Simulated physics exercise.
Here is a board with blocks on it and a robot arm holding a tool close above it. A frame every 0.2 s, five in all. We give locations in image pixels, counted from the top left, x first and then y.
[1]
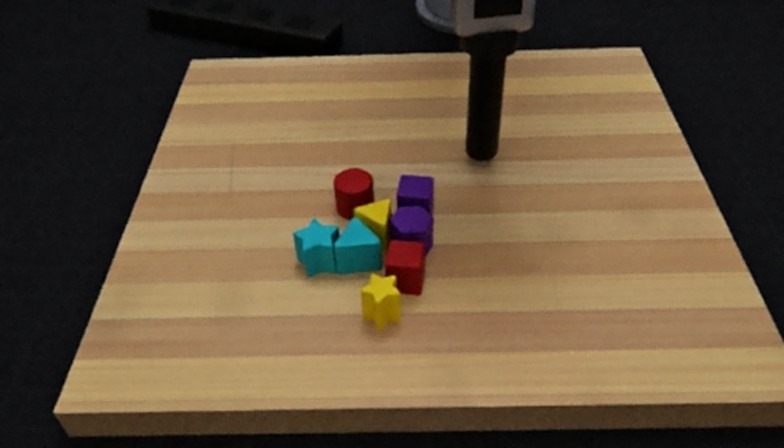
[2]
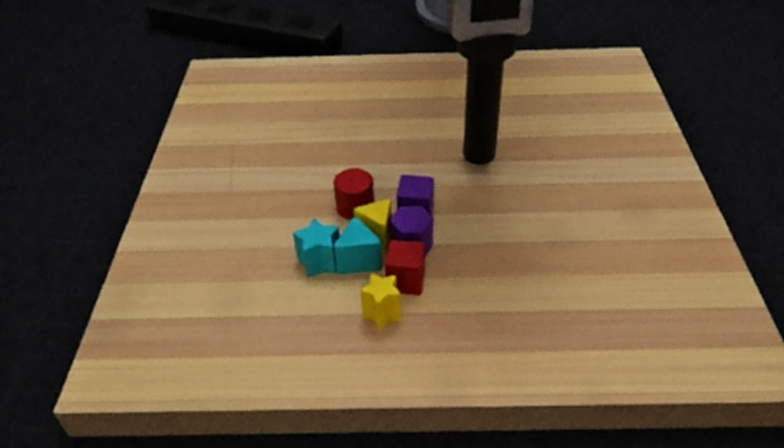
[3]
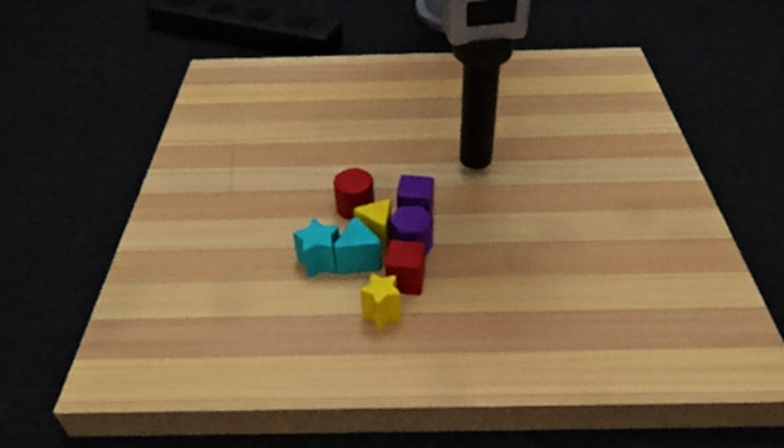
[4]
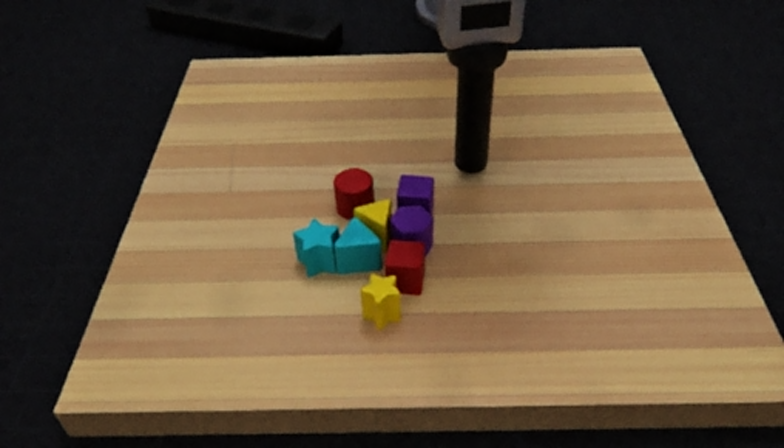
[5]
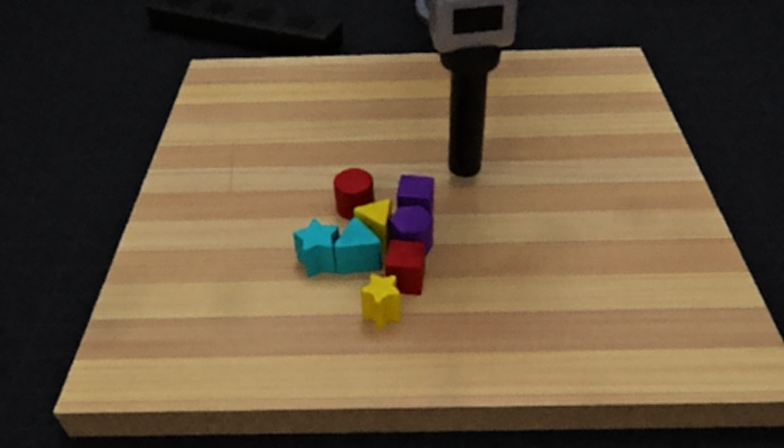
On a striped wooden board, a robot arm's dark tool moved slowly a short way down and to the left, nearing a cluster of colourful blocks, while the blocks all stayed still.
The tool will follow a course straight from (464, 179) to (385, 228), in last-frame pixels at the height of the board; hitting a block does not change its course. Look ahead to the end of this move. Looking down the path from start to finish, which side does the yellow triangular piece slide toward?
Taking start-to-end as forward, the block's sideways shift goes to the right.
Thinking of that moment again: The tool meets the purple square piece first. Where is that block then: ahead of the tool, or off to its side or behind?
Pushed along.
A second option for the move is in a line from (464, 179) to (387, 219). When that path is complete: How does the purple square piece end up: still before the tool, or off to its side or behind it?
It remains before the tool.
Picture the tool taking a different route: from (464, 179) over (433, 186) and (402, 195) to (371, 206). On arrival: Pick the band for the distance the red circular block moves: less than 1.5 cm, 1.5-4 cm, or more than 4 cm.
The best fit is 1.5 to 4 cm.
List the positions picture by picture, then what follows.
In the first picture, tool tip at (482, 152); block tops, turquoise star at (316, 234); turquoise triangular piece at (356, 234); yellow triangular piece at (376, 210); yellow star at (381, 286); purple six-sided block at (412, 218); purple square piece at (415, 186).
In the second picture, tool at (479, 156); blocks unchanged.
In the third picture, tool at (476, 161); blocks unchanged.
In the fourth picture, tool at (471, 165); blocks unchanged.
In the fifth picture, tool at (465, 168); turquoise star at (316, 234); turquoise triangular piece at (356, 234); yellow triangular piece at (376, 210); yellow star at (381, 286); purple six-sided block at (412, 218); purple square piece at (415, 186).
What follows on the original path. One third of the way, tool at (439, 184); nothing pushed yet.
Two thirds of the way, tool at (413, 200); turquoise triangular piece at (353, 237), turned 20° anticlockwise; yellow triangular piece at (357, 213), turned 30° anticlockwise; purple six-sided block at (409, 223), turned 15° anticlockwise; purple square piece at (384, 199), turned 45° clockwise.
At the end, tool at (385, 217); turquoise star at (303, 241); turquoise triangular piece at (347, 242), turned 55° anticlockwise; yellow triangular piece at (321, 220), turned 25° anticlockwise; yellow star in place; purple six-sided block at (409, 223), turned 15° anticlockwise; purple square piece at (350, 212), turned 65° clockwise.
